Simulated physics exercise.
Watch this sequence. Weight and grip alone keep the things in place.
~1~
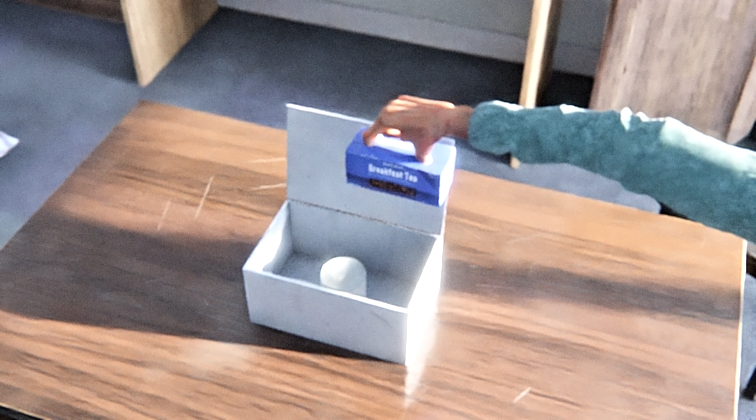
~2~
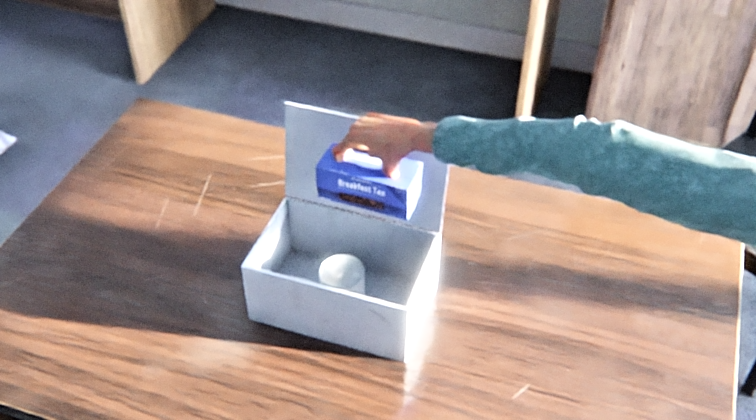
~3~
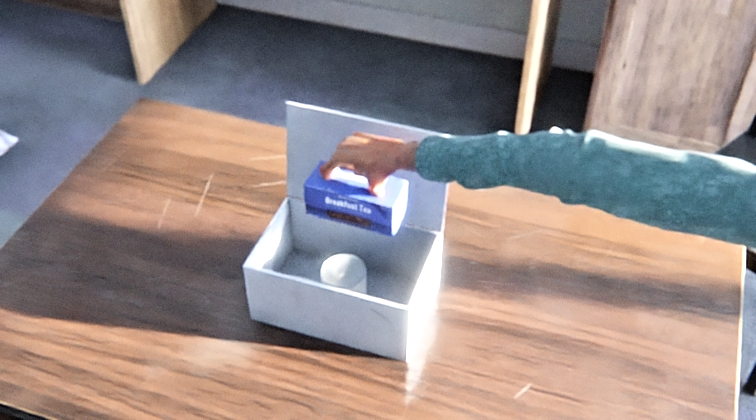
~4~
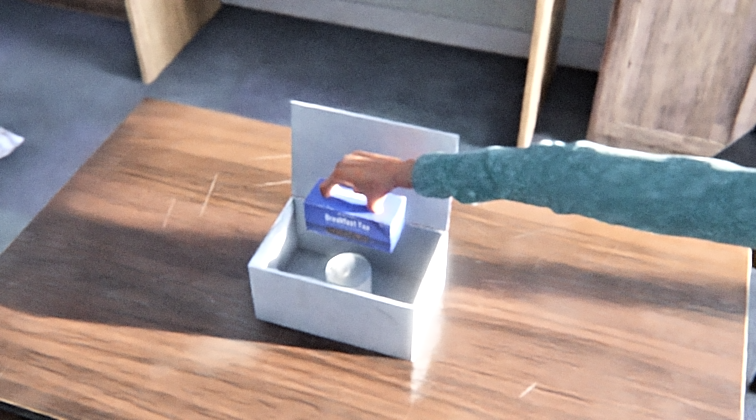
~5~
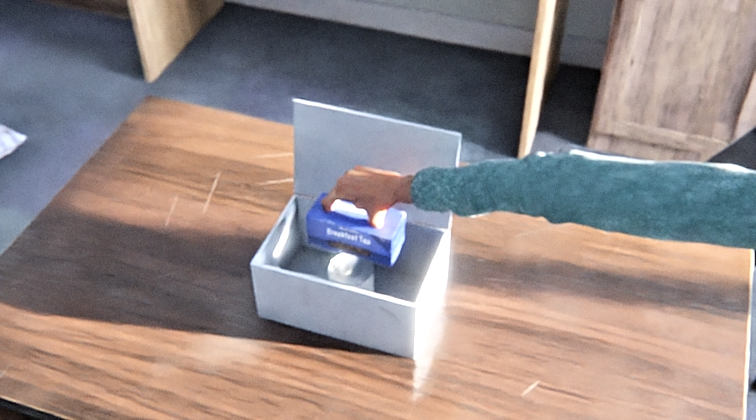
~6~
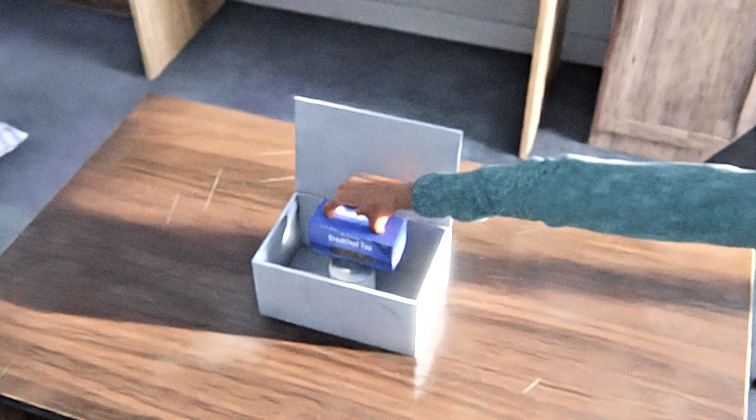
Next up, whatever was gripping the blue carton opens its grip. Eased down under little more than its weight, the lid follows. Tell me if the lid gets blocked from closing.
It does not; the lid closes.
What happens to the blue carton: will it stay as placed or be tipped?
Once everything settles, the blue carton ends up at a slant.
Then, 0.60 s on from there, blue carton on its side near (376, 262).
Then, 1.40 s on from there, lid 73° above the rim; blue carton on its side near (379, 265).
Then, 1.70 s on from there, lid 46° above the rim; blue carton on its side near (379, 265).
Then, 2.00 s on from there, lid 9° above the rim; blue carton on its side near (379, 265).
In the end, lid shut; toppled in the box, blue carton; white tin unmoved. At the end, from the last picture's camera, blue carton near (379, 265).
